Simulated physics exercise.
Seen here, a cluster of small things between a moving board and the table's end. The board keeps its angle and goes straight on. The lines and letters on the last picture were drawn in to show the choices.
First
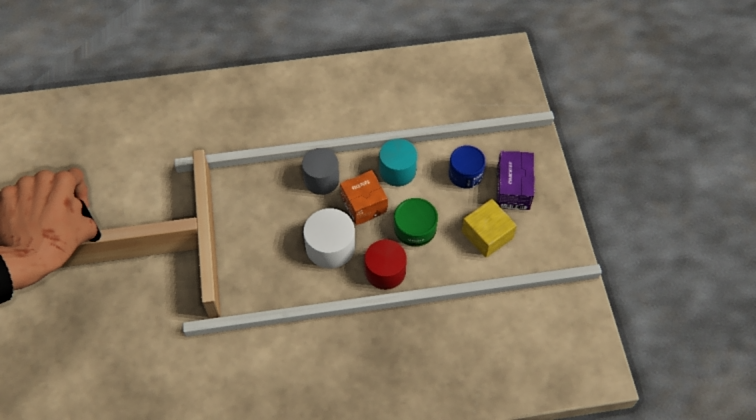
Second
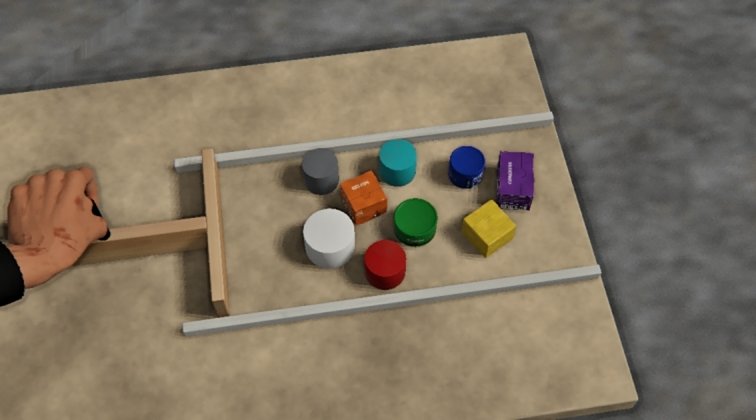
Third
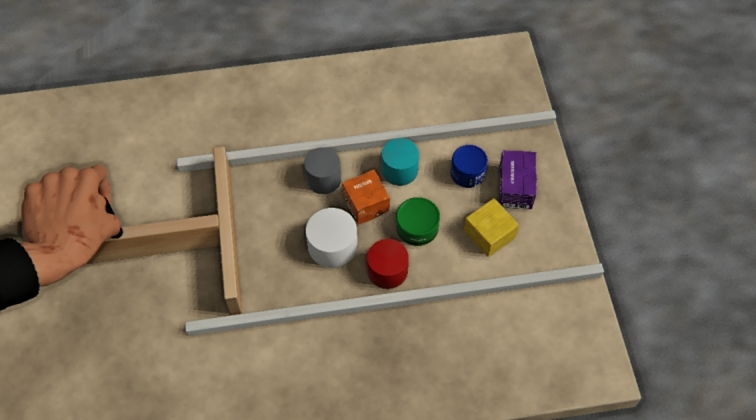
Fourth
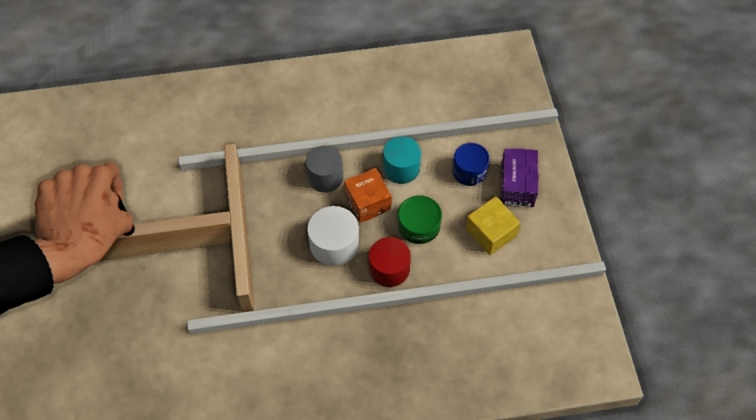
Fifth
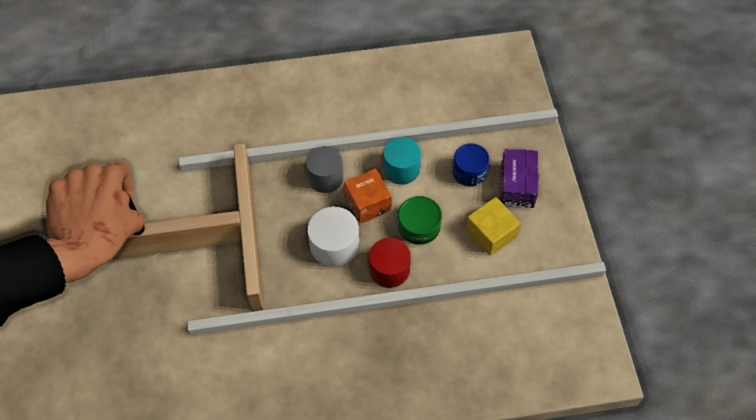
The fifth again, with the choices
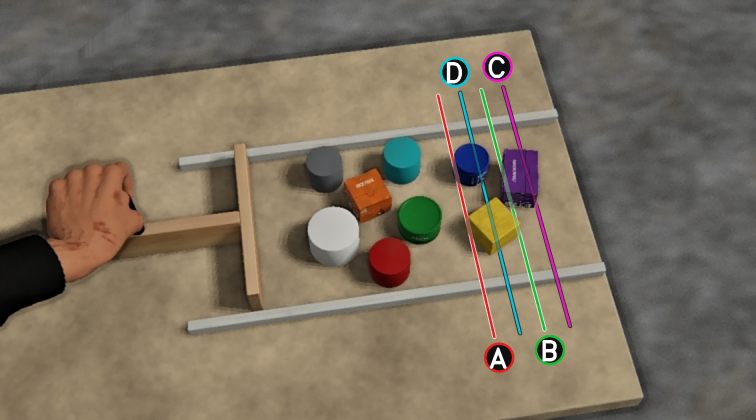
Hand sliding a wooden board rightward between two pale rails, closing the gap to a cluster of still, colourful tubs and blocks.
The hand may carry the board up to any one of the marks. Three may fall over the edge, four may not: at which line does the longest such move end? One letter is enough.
No fourth one falls up to B.
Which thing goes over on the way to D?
The purple packet goes over.
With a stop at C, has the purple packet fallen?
Yes.
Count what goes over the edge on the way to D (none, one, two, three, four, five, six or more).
By then, one.
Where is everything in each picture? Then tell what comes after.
Green tub (415, 222); turquoise tin (398, 163); board (203, 222), in the first frame.
Board (212, 221); orange box (363, 198), in the second frame.
Board (224, 219); blue tub (469, 166), in the third frame.
Board (236, 216); grey pot (325, 169), in the fourth frame.
Board (245, 215); green tub (419, 220); turquoise tin (402, 161); yellow block (493, 226), in the fifth frame.
On the marked copy, A at (464, 207); B at (511, 201); C at (534, 197); D at (488, 204).
Taking B. A third of the way, board (343, 202); red tin (402, 267); grey pot (359, 165).
Two thirds of the way, board (438, 189); purple packet (545, 178); blue tub (509, 162).
When it is over, board (510, 180); purple packet over the edge; blue tub over the edge; two fallen.
As for the rest, A is within the limit but short; C drops five; D is within the limit but short.
